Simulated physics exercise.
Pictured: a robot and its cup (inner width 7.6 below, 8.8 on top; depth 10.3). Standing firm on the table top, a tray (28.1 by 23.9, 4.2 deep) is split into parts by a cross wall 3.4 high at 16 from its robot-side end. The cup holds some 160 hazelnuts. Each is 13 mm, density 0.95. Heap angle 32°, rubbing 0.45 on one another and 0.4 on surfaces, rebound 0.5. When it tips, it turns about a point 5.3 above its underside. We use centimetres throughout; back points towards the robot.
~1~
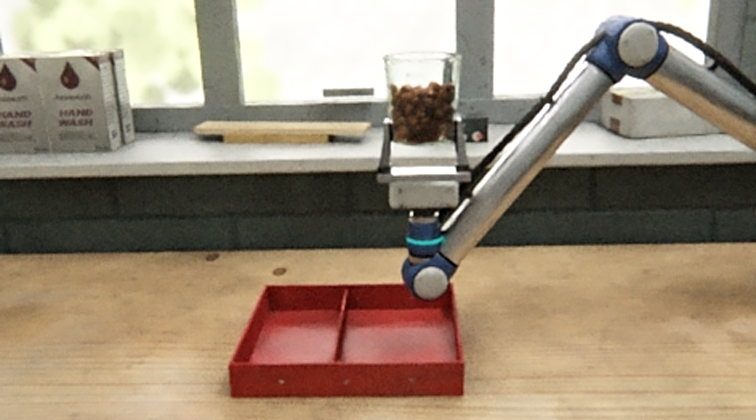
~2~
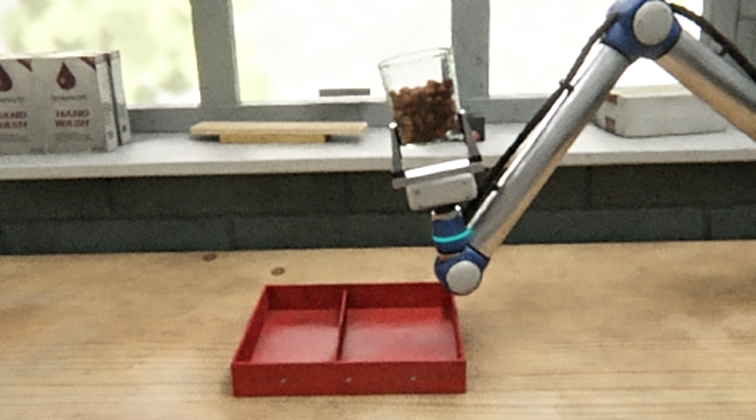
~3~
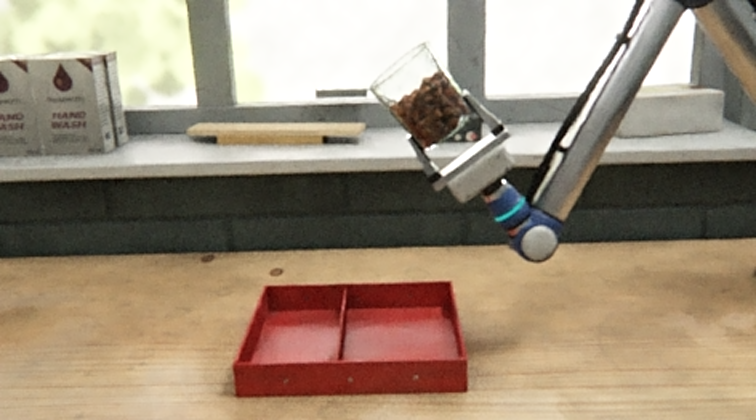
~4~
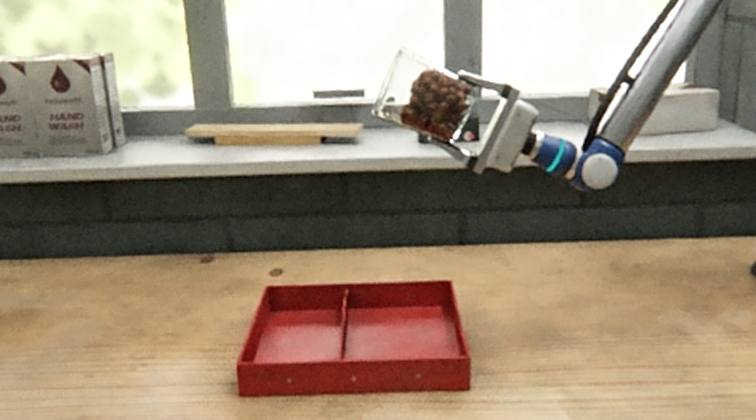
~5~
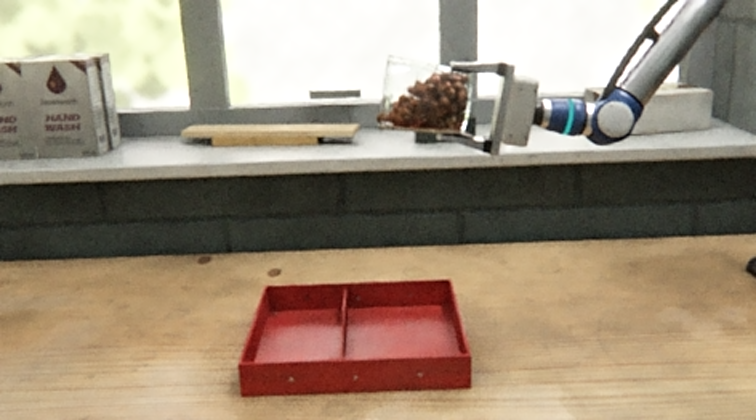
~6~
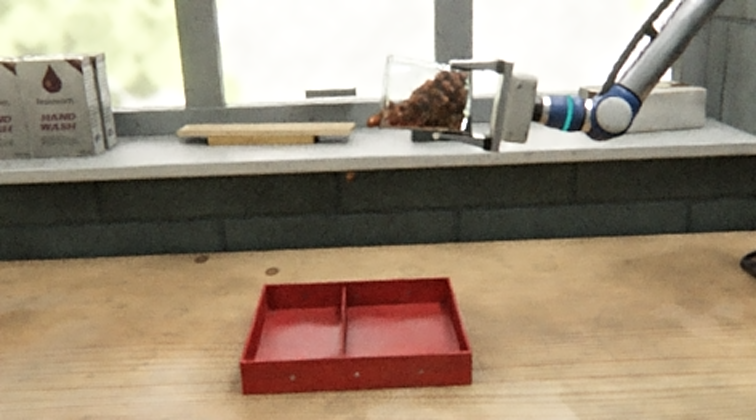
A robot arm tilted a clear cup of hazelnuts over to the left until it lay nearly sideways above a divided red tray, and the nuts slid toward the rim as a couple slipped out.
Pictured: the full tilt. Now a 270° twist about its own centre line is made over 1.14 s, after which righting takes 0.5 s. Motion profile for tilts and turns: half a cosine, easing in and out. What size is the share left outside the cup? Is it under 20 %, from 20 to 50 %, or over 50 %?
From 20 to 50 %.
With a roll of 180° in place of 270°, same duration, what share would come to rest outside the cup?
Then about 30 per cent.
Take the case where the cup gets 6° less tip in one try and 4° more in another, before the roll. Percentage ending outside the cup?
Roughly 15 % on the first try and 45 % on the second.
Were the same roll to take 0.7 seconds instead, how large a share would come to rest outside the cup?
I'd expect approximately 20 per cent then.
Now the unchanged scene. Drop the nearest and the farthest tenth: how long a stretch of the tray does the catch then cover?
Around 24 cm.
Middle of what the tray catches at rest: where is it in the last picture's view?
Near (356, 340).
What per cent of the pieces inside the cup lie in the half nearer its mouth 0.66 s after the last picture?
Looks like around 45 per cent to me.
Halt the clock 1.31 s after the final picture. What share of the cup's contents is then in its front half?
Reading: Roughly 65 percent.
Then, 0.66 s later, tipped 81°, highest piece 37 above the table; 135 in the cup, 8 in the robot-side part, 3 in the far-side part, 9 in flight or on a rim.
Then, 1.31 s later, tipped 60°, highest piece 36 above the table; 104 in the cup, 29 in the robot-side part, 18 in the far-side part, 1 on the table or floor, 3 in flight or on a rim.
Then, 1.84 s later, upright, highest piece 38 above the table; 104 in the cup, 29 in the robot-side part, 20 in the far-side part, 2 on the table or floor.
Then, 2.54 s later, upright, highest piece 38 above the table; 104 in the cup, 29 in the robot-side part, 20 in the far-side part, 2 on the table or floor.
At rest, 104 in the cup, 29 in the robot-side part, 20 in the far-side part, 2 on the table or floor. That is 33 % outside the cup.
